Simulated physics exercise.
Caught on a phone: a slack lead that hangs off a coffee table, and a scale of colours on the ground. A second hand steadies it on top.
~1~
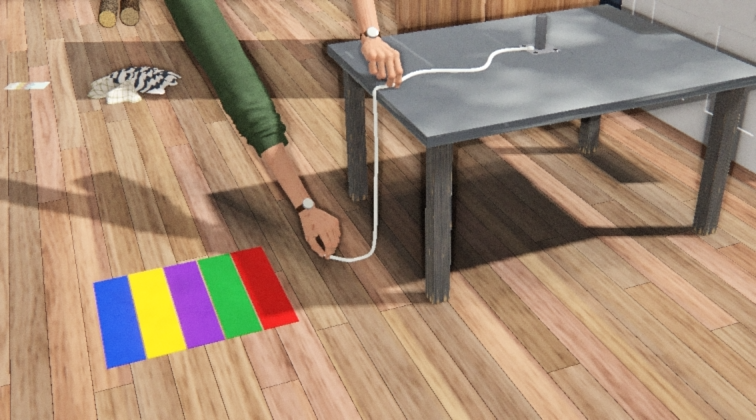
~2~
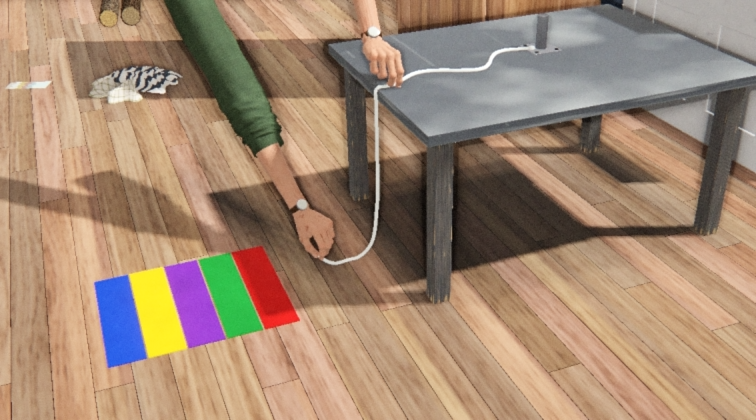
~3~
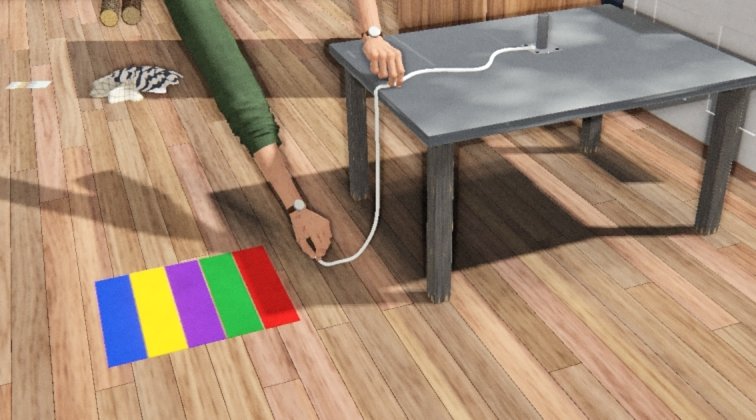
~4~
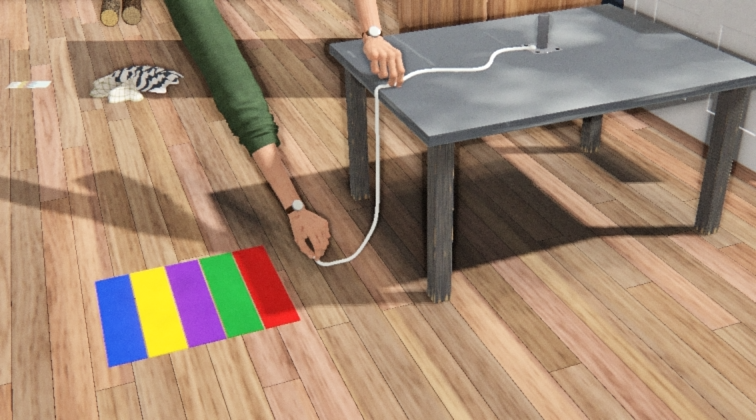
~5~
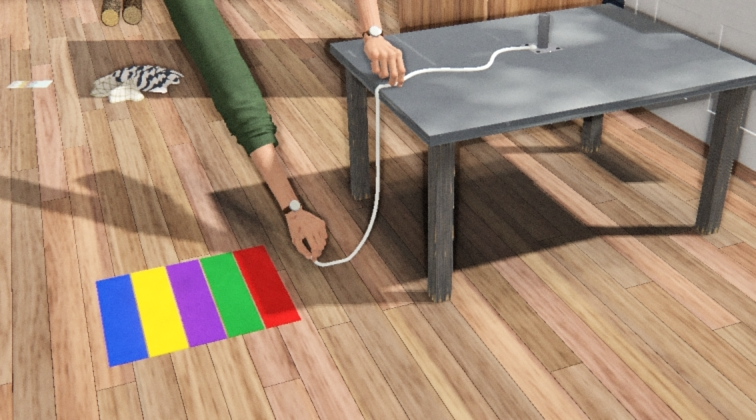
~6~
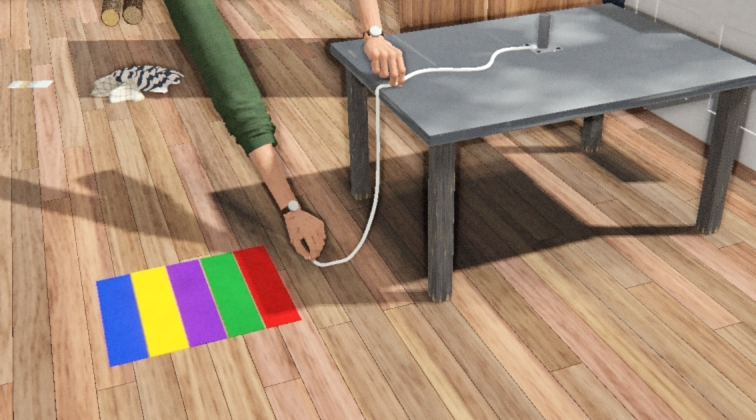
A person in a green sleeve reaches down from the top of a phone view over a sunlit wooden floor, one hand low and the other at a grey coffee table's edge. A slack white lead hangs off the table to the lower hand, beside blue, yellow, purple, green and red stripes. The lower hand shifts slightly left with the lead's end, while everything else stays practically still.
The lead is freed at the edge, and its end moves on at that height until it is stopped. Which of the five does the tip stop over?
It halts on the purple strip.
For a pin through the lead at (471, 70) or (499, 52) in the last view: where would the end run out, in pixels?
Try by try, around (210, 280) and (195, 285).
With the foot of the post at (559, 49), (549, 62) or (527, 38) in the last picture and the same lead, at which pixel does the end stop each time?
About (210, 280), (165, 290) and (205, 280).
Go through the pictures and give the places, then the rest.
In the first frame, end (325, 255); red (275, 310); green (239, 319); purple (201, 328); yellow (163, 337); blue (123, 347).
In the second frame, end (319, 256); lead through (502, 51) (475, 70) (407, 77) (377, 119) (378, 181) (371, 243).
In the third frame, end (316, 257).
In the fourth frame, end (315, 257); lead through (503, 51) (476, 70) (408, 77) (377, 118) (378, 181) (365, 243).
In the fifth frame, end (311, 257).
In the sixth frame, end (310, 258); lead through (504, 50) (476, 69) (409, 76) (378, 118) (378, 181) (361, 244).
Soon after, end near (243, 273); over green.
Then, end near (210, 280); over green.
At full stretch, end near (190, 285); over purple. Over purple.
